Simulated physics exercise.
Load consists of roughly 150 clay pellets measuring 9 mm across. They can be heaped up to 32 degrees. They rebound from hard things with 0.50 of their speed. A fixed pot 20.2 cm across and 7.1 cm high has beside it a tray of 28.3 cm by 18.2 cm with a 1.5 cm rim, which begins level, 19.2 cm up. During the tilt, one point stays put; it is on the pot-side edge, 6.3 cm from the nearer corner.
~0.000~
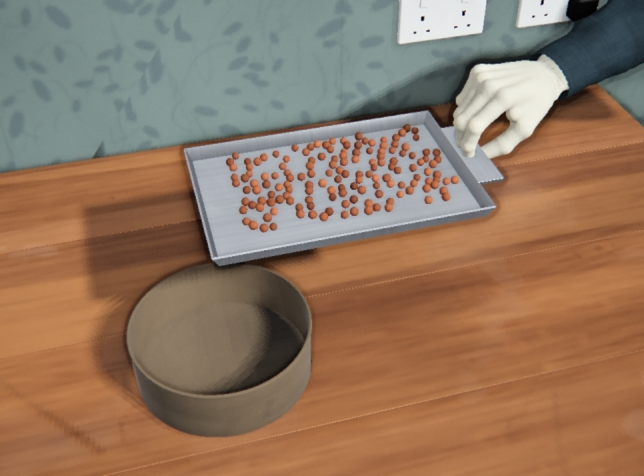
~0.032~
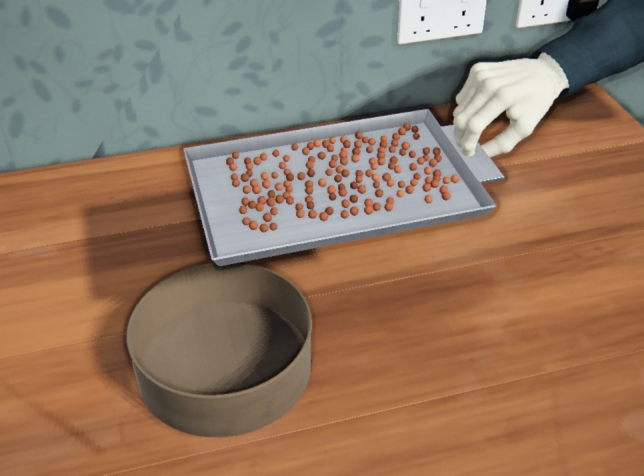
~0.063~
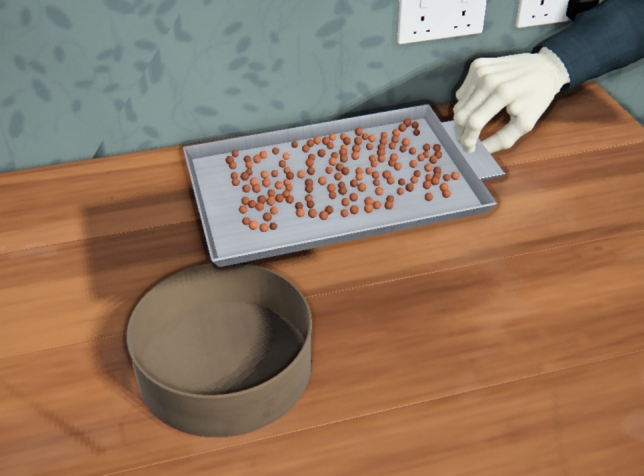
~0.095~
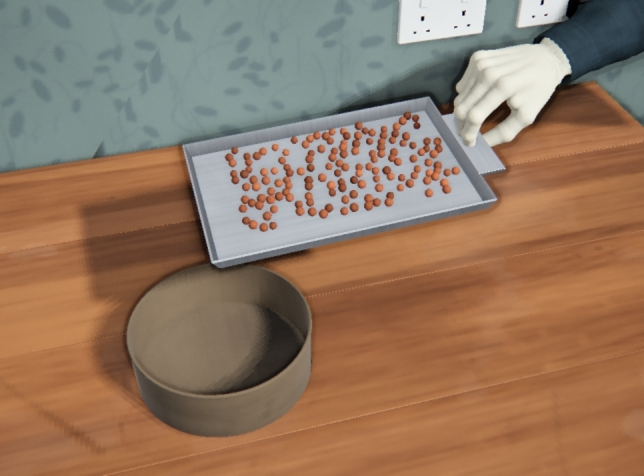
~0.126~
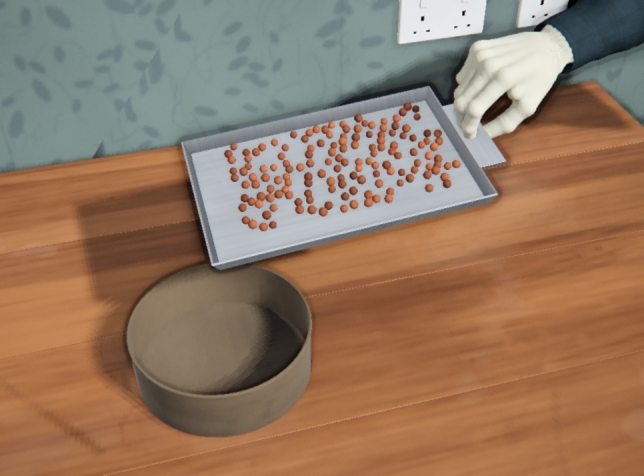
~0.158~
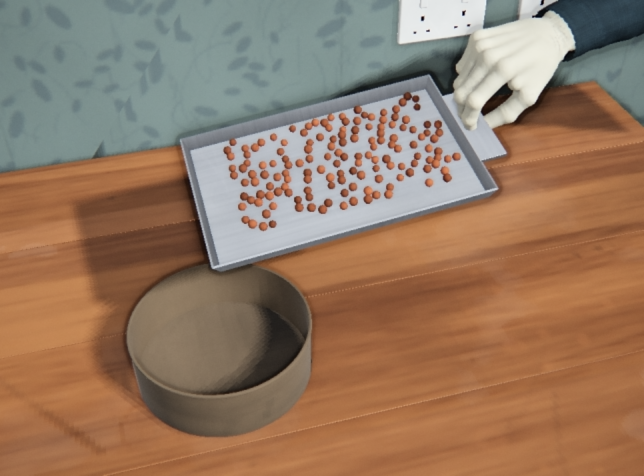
A shallow grey metal tray scattered with small orange-brown pellets starts level, then tilts slightly, its right side rising as a white-gloved hand in a dark blue sleeve grips the tab at its right end. Below it at left, a round brown pot sits empty on a wooden worktop against a blue-green leaf-patterned wall with white sockets. The pellets barely shift, seen from above by a still camera.
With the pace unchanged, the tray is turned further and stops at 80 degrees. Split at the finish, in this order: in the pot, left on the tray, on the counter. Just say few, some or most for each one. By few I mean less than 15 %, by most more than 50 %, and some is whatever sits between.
I would say pot most, left on the tray few, counter few.
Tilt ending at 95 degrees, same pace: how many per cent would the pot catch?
That comes out at some 95 per cent.
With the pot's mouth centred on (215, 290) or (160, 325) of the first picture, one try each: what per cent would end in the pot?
35 % and 60 %.
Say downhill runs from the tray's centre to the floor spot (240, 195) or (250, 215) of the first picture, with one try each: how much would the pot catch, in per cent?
Roughly 35 per cent on the first try and 85 per cent on the second.
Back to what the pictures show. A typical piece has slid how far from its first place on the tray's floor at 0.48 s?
Around 6 centimetres.
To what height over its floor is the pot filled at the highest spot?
About 2.0 centimetres.
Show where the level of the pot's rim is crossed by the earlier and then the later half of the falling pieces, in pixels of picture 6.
Roughly (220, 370) to start, and after that (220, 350).
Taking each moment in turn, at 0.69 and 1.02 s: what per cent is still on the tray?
First 70, then 10.
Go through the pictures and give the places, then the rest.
Tray tilt 0 degrees, front corners at (218, 254) and (488, 204); middle of the pieces at (345, 174); pot at (220, 324), in the first picture.
Tray tilt 0 degrees, front corners at (218, 254) and (488, 203); middle of the pieces at (345, 173), in the second picture.
Tray tilt 2 degrees, front corners at (218, 255) and (488, 201); middle of the pieces at (345, 171), in the third picture.
Tray tilt 4 degrees, front corners at (218, 257) and (489, 197), lowest corner left front; middle of the pieces at (345, 167), in the fourth picture.
Tray tilt 7 degrees, front corners at (218, 259) and (489, 192), lowest corner left front; middle of the pieces at (345, 162), in the fifth picture.
Tray tilt 10 degrees, front corners at (218, 261) and (490, 186), lowest corner left front; middle of the pieces at (344, 157); pot at (220, 324). The tray's pace is about 105 degrees a second, in the sixth picture.
After 0.48 s, tilt 45 degrees; the tray holds 100 %, the pot 0 %.
Then, at 0.69 s, tilt 67 degrees; the tray holds 70 %, the pot 5 %.
After 1.02 s, tilt 80 degrees; the tray holds 10 %, the pot 85 %.
At rest (1.9 s), pot 95 %, tray 0 %, counter 5 %.
